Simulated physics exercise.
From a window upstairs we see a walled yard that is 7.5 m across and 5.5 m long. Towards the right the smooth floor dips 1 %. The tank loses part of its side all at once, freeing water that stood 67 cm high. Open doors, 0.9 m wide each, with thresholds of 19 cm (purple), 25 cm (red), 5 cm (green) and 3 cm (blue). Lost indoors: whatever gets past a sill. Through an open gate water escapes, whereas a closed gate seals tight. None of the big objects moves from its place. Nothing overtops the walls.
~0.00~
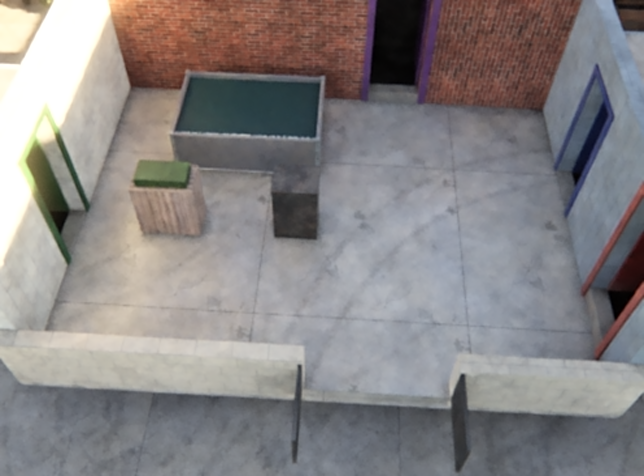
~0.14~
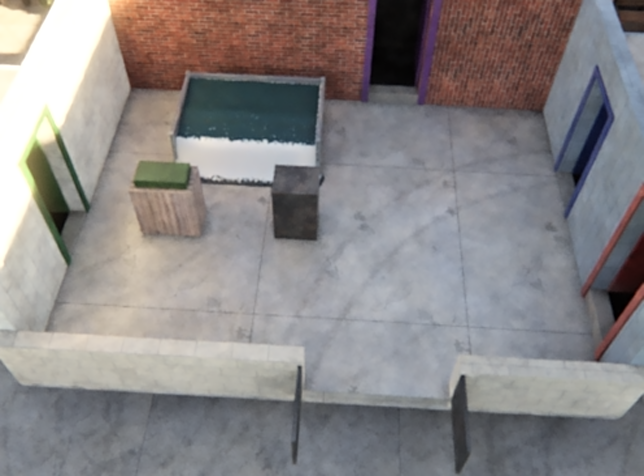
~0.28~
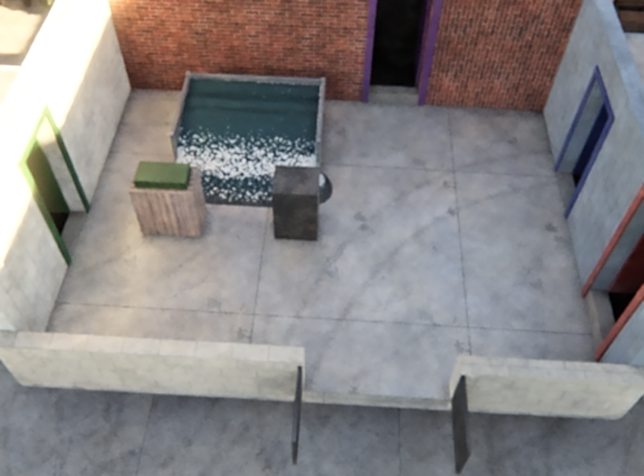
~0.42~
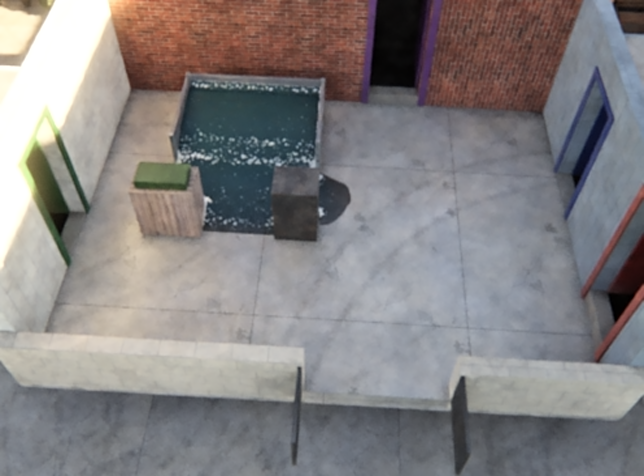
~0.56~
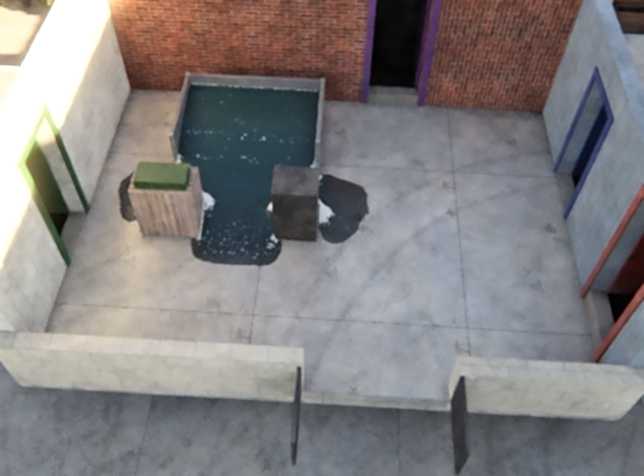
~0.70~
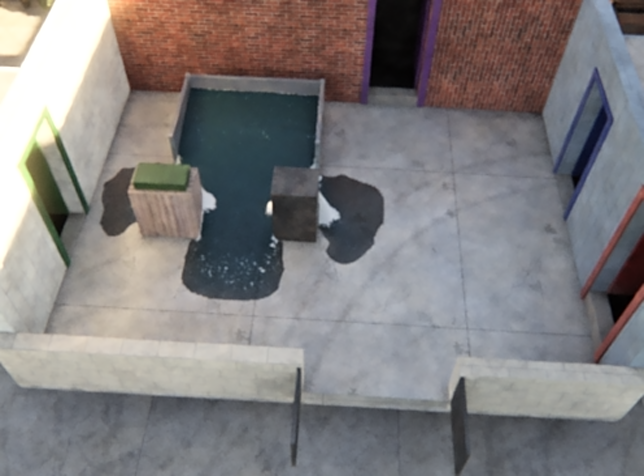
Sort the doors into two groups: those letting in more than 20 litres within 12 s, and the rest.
The purple door goes with the rest; the red door goes with the rest; the green door goes in the first group; the blue door goes in the first group.
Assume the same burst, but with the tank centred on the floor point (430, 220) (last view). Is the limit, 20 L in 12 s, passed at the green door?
Green: Within limit.
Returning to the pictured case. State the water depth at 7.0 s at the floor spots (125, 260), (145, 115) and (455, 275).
Roughly 6, 8 and 6 cm, in turn.
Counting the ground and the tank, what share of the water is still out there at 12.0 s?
Roughly 82 percent.
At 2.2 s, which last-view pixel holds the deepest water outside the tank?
Pixel (213, 357), about.
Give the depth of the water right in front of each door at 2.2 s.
Depths: Purple door 0 cm, red door 0 cm, green door 9 cm, blue door 0 cm.
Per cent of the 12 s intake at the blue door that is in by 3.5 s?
Roughly 15%.
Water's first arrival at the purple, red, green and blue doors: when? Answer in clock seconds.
Purple = 5.0 s, red = 2.6 s, green = 0.9 s, blue = 2.4 s.
After 1.4 s water covers 30 % of the floor and is deepest (38 cm) near (211, 369); purple door not reached, red door not reached, green door 10 cm at the sill, 1 L in, blue door not reached.
After 2.2 s water covers 65 % of the floor and is deepest (28 cm) near (213, 357); purple door not reached, red door not reached, green door 9 cm at the sill, 15 L in, blue door not reached.
After 3.5 s water covers 80 % of the floor and is deepest (22 cm) near (89, 361); purple door not reached, red door 6 cm at the sill, 0 L in, green door 6 cm at the sill, 23 L in, blue door 7 cm at the sill, 12 L in.
After 7.0 s water covers 90 % of the floor and is deepest (14 cm) near (140, 94); purple door 2 cm at the sill, 0 L in, red door 8 cm at the sill, 0 L in, green door 7 cm at the sill, 52 L in, blue door 7 cm at the sill, 38 L in.
After 12.0 s water covers 95 % of the floor and is deepest (10 cm) near (515, 114); purple door 5 cm at the sill, 0 L in, red door 7 cm at the sill, 0 L in, green door 3 cm at the sill, 54 L in, blue door 8 cm at the sill, 86 L in.
